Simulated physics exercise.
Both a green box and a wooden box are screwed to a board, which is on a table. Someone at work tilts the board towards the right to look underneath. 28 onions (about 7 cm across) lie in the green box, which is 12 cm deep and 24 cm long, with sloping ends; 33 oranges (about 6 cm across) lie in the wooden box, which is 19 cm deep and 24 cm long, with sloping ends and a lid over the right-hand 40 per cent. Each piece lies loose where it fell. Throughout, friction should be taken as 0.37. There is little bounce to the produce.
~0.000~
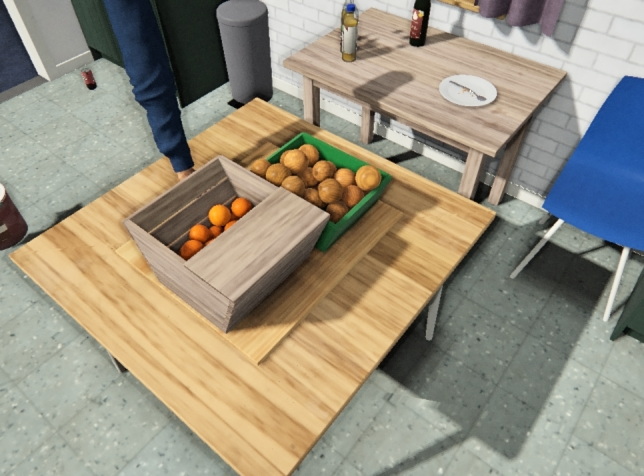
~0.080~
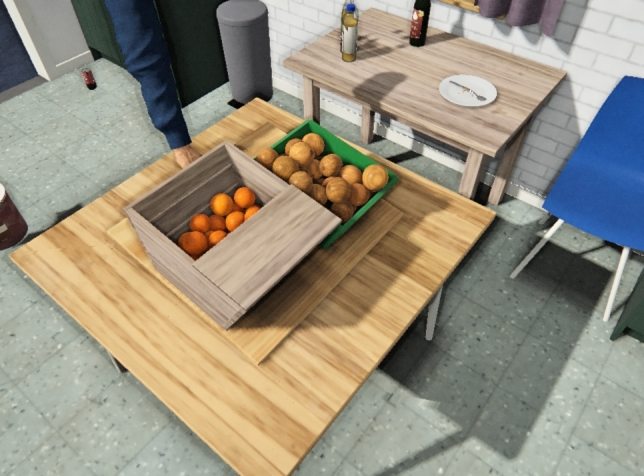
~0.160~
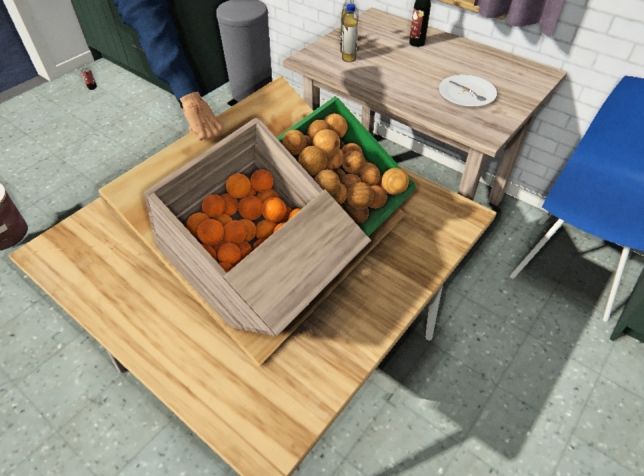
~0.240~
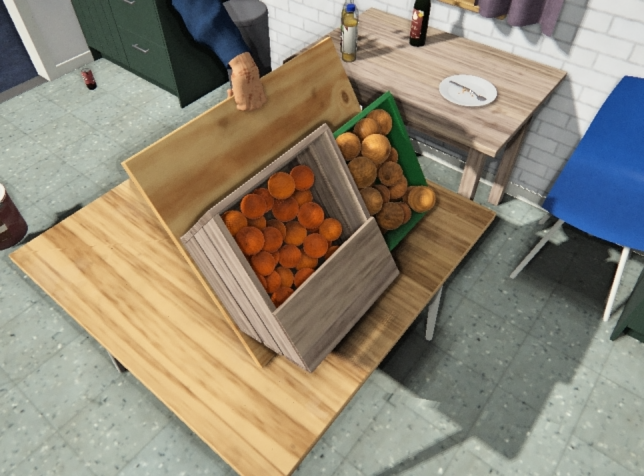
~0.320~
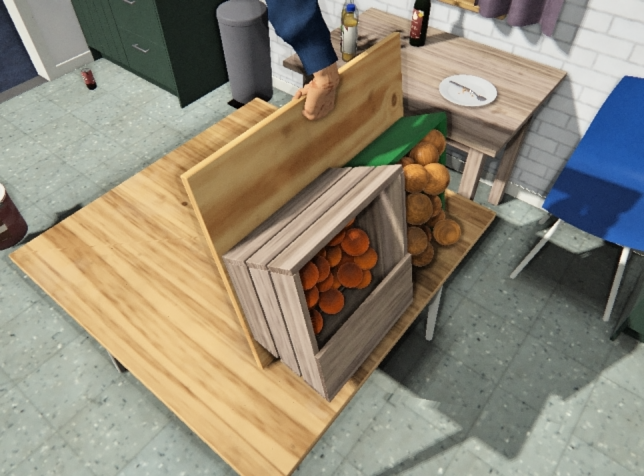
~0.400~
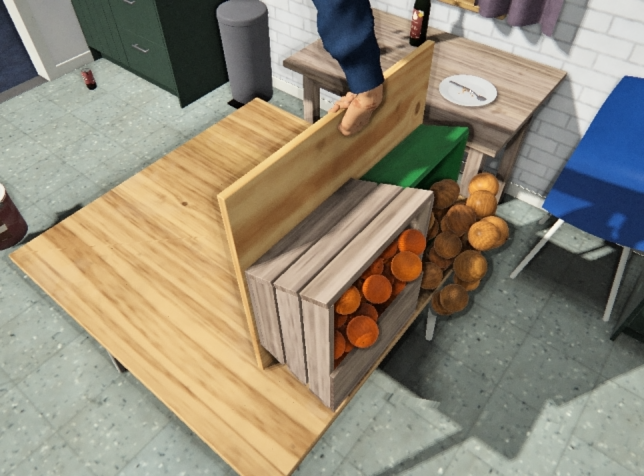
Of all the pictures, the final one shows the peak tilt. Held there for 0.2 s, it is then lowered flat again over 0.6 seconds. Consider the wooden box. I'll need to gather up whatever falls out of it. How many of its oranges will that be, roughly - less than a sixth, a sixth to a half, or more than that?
You'll gather up a sixth to a half of them.
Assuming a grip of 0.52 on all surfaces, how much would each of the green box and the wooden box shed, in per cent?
Then the green box sheds 100 per cent, while the wooden box sheds 30 per cent.
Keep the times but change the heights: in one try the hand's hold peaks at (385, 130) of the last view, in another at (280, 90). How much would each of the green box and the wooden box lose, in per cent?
Loss per try - green box 100 / 90 percent, wooden box 50 / 20 percent.
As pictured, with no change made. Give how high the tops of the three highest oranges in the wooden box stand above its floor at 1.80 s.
Roughly 13 cm.
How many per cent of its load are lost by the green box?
Green box: 100%.
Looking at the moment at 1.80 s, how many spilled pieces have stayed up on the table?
Some 0 in number.
After 0.62 s, tilt 89°; 28 of 28 out of the green box and 9 of 33 out of the wooden box.
After 0.90 s, tilt 45°; 28 of 28 out of the green box and 10 of 33 out of the wooden box.
After 1.30 s, tilt 0°; 28 of 28 out of the green box and 10 of 33 out of the wooden box.
Final count (at 1.80 s), 28 of 28 out of the green box and 10 of 33 out of the wooden box. Asked share, 10 of 33, 30 per cent.
